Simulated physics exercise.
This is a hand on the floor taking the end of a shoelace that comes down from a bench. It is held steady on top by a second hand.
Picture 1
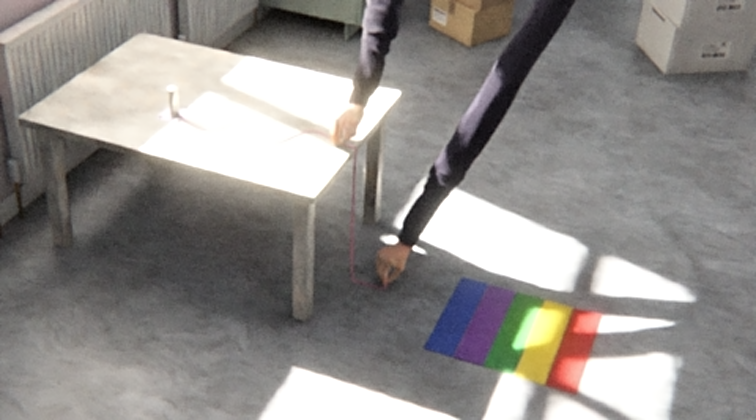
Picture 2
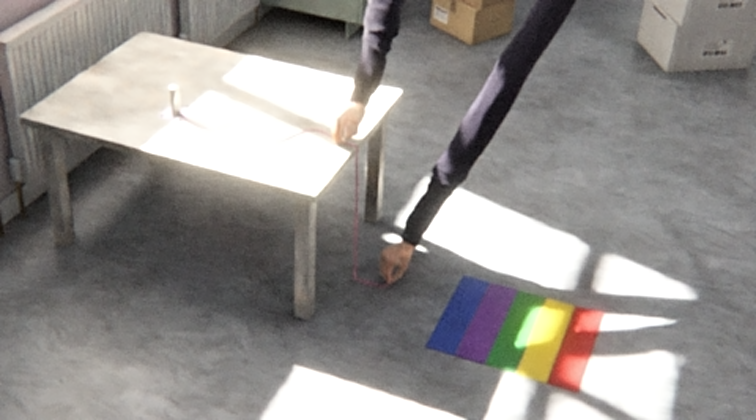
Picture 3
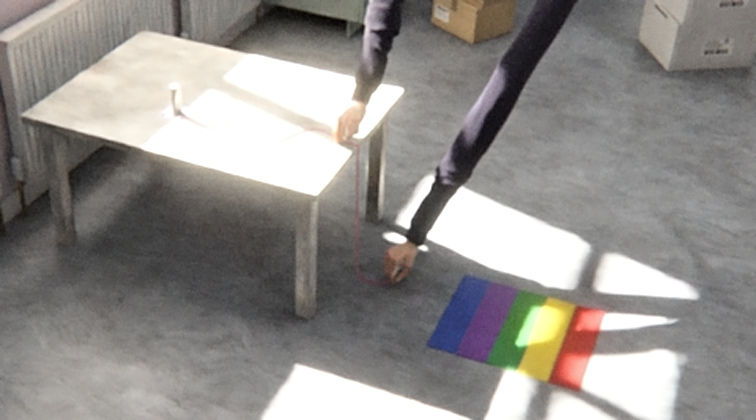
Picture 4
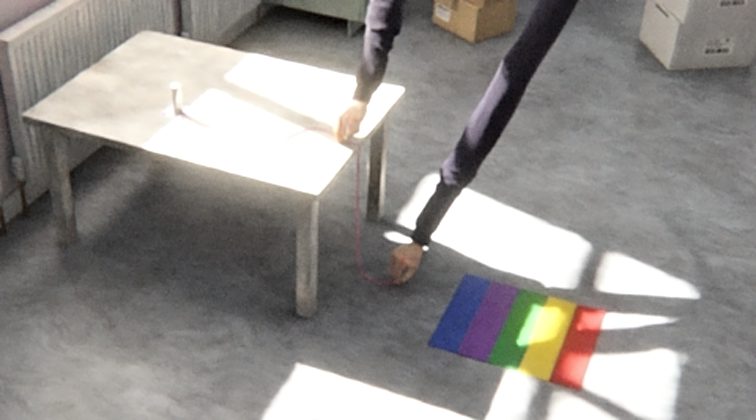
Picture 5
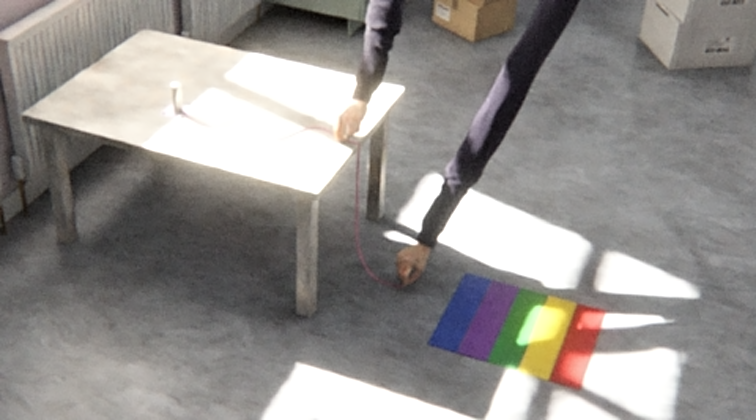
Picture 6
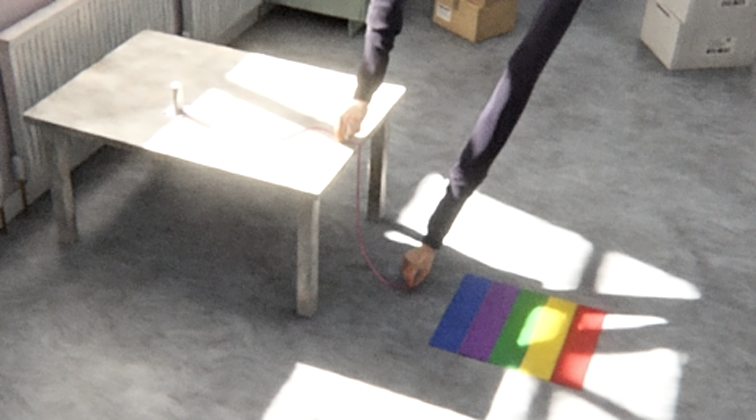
In the video, one hand rests at the edge of a table while another near the floor holds the end of a thin reddish cord hanging down, and slowly draws it a short way right, toward a rainbow-striped mat.
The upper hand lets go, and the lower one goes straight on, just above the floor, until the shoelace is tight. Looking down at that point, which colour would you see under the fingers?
You would see yellow.
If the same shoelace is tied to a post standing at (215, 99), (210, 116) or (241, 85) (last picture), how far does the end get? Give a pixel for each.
Approximate places, in that order: (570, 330), (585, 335), (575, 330).
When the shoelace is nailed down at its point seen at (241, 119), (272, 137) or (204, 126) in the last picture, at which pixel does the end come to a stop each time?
In that order: (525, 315), (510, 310) and (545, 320).
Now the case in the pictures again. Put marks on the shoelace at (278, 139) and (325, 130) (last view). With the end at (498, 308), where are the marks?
Roughly (313, 138) for one and roughly (357, 159) for the other.
Early on, end near (498, 308); over purple.
Midway, end near (530, 317); over green.
At the end of the slack, end near (549, 323); over yellow. The yellow one.
